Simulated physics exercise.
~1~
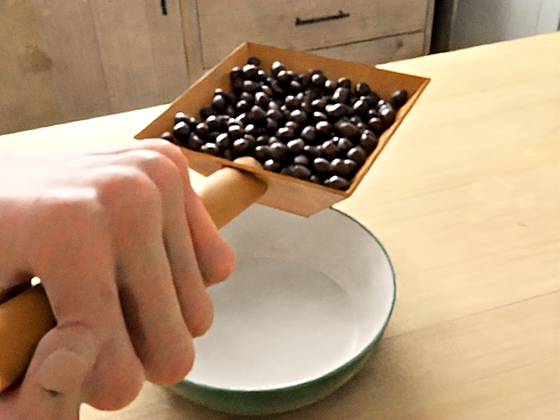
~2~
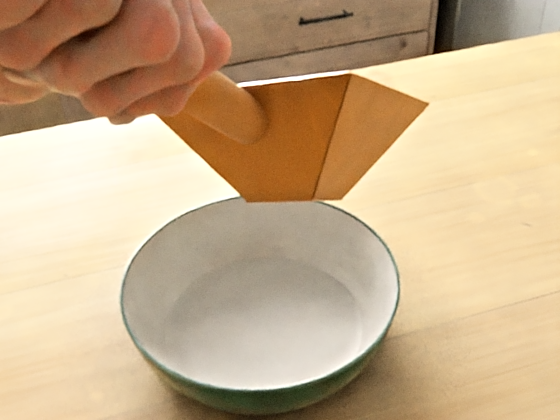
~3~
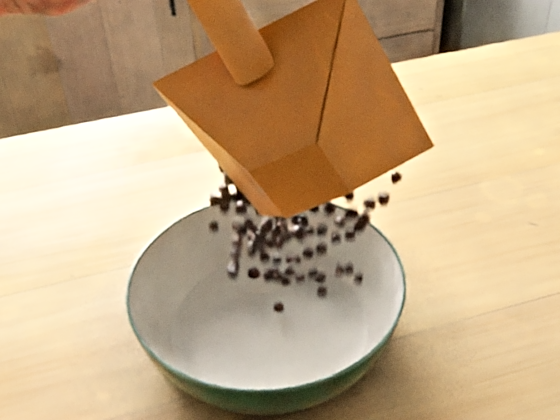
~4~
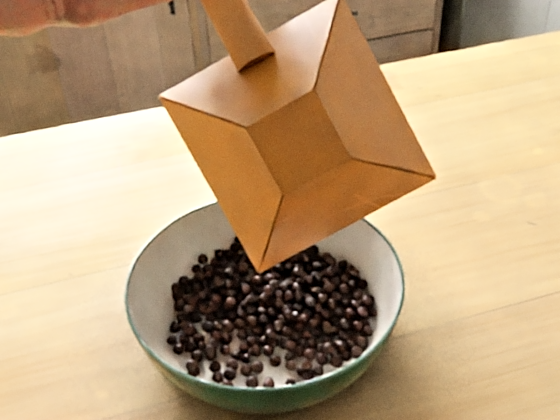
A hand-held orange scoop tips over and pours its dark beans into a white bowl.
